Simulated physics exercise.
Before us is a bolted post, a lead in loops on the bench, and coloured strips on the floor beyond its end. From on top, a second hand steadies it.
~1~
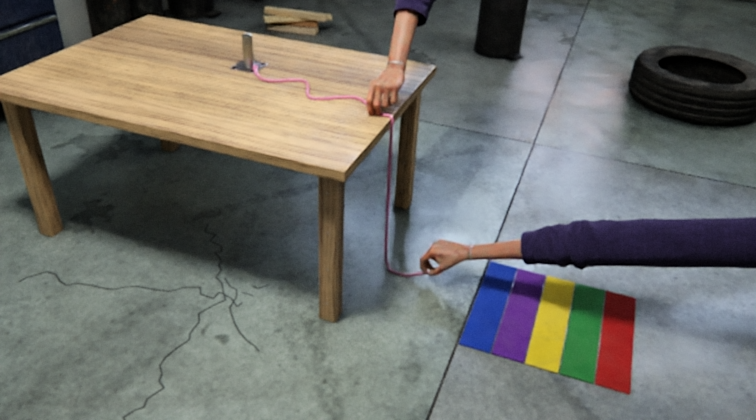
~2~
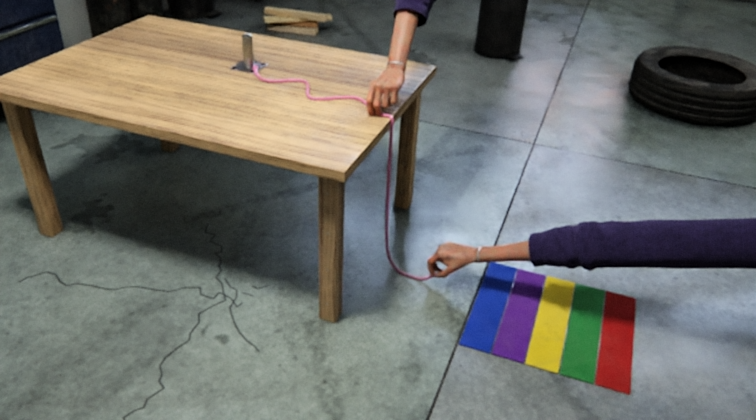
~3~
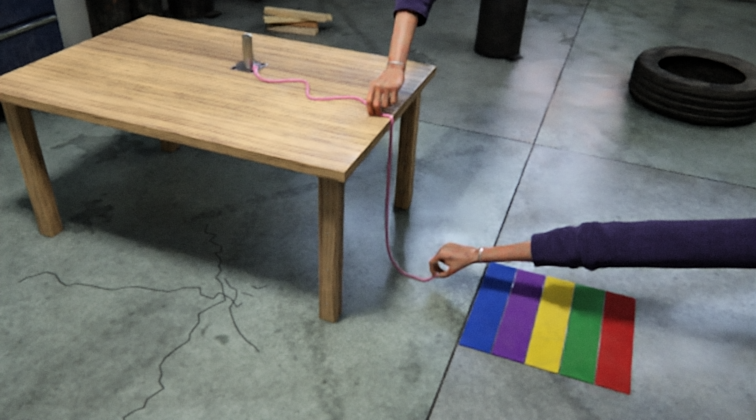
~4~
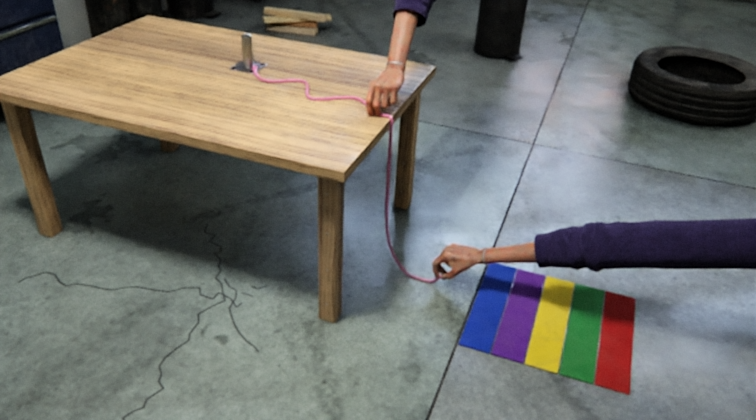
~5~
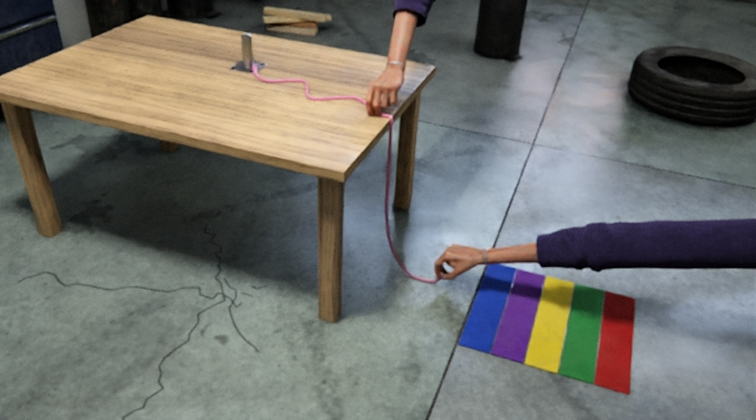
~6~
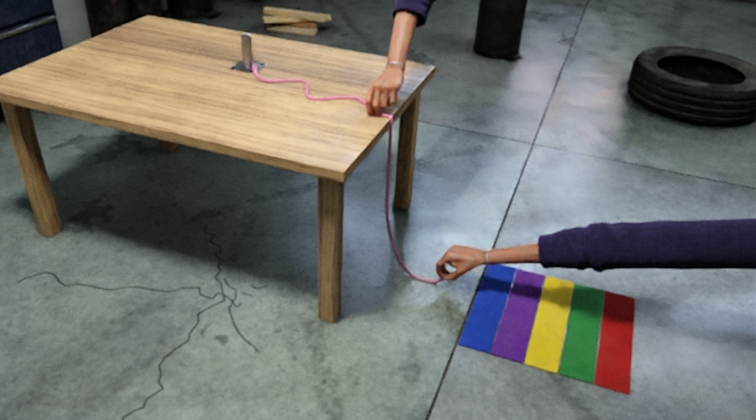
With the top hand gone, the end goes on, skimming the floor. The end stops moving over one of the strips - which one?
The green strip.
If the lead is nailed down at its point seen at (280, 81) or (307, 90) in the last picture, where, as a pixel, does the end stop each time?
(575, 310), (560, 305).
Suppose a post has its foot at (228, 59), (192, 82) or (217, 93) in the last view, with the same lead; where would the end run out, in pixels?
The places are (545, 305), (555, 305) and (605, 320).
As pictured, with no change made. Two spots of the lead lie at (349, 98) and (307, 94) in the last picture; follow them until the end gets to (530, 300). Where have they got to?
The two spots arrive at (379, 109) and (336, 95).
A little later, end near (530, 300); over purple.
Next, end near (567, 309); over yellow.
When it is tight, end near (589, 315); over green. It gets as far as the green strip.
